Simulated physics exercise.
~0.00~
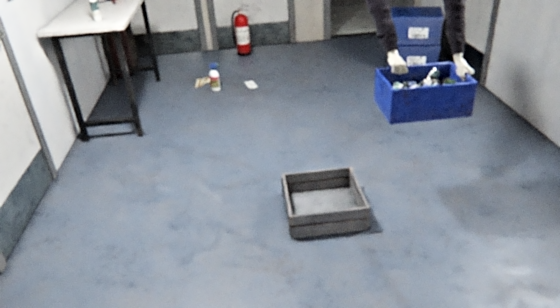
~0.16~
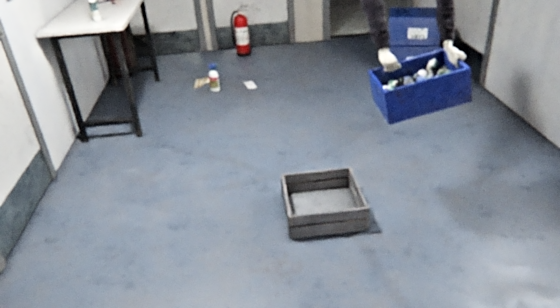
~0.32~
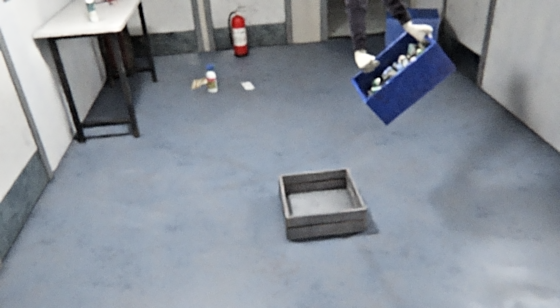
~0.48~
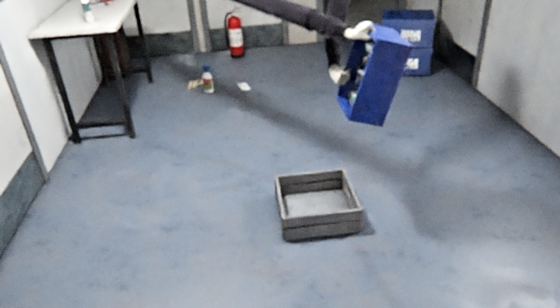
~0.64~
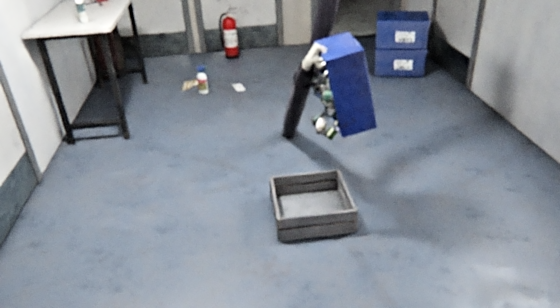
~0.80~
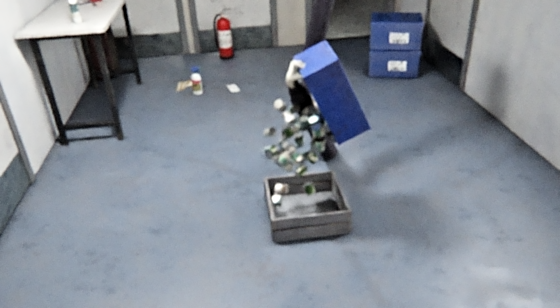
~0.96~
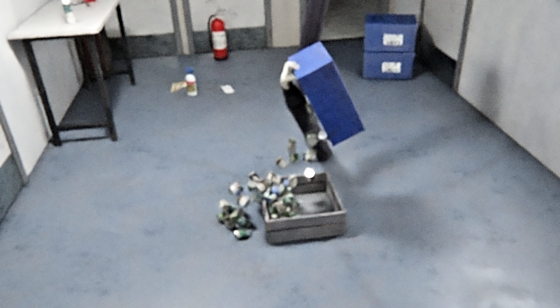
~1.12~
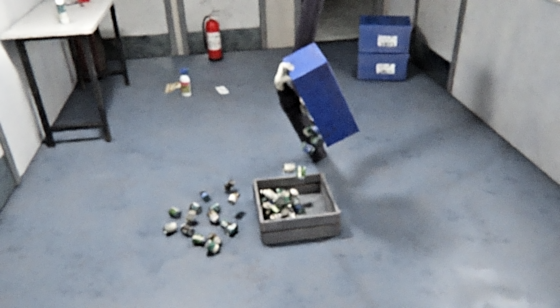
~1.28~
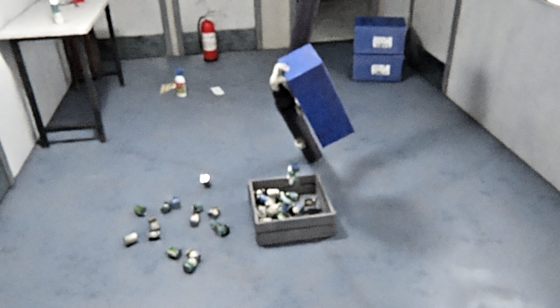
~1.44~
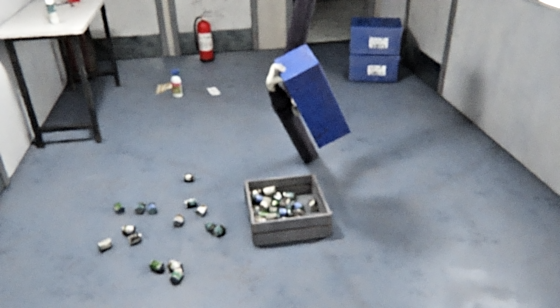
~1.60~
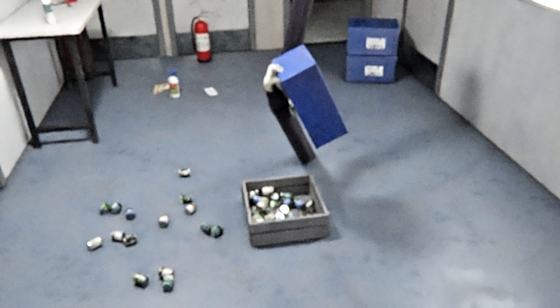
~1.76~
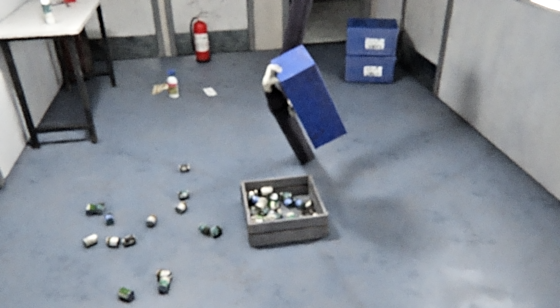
The clip shows gloved hands lifting a blue box of small tins, carrying it left and tipping it over a grey open container on the floor. The tins tumble out, many landing inside while others scatter and roll left across the floor, and the box stays held tilted.
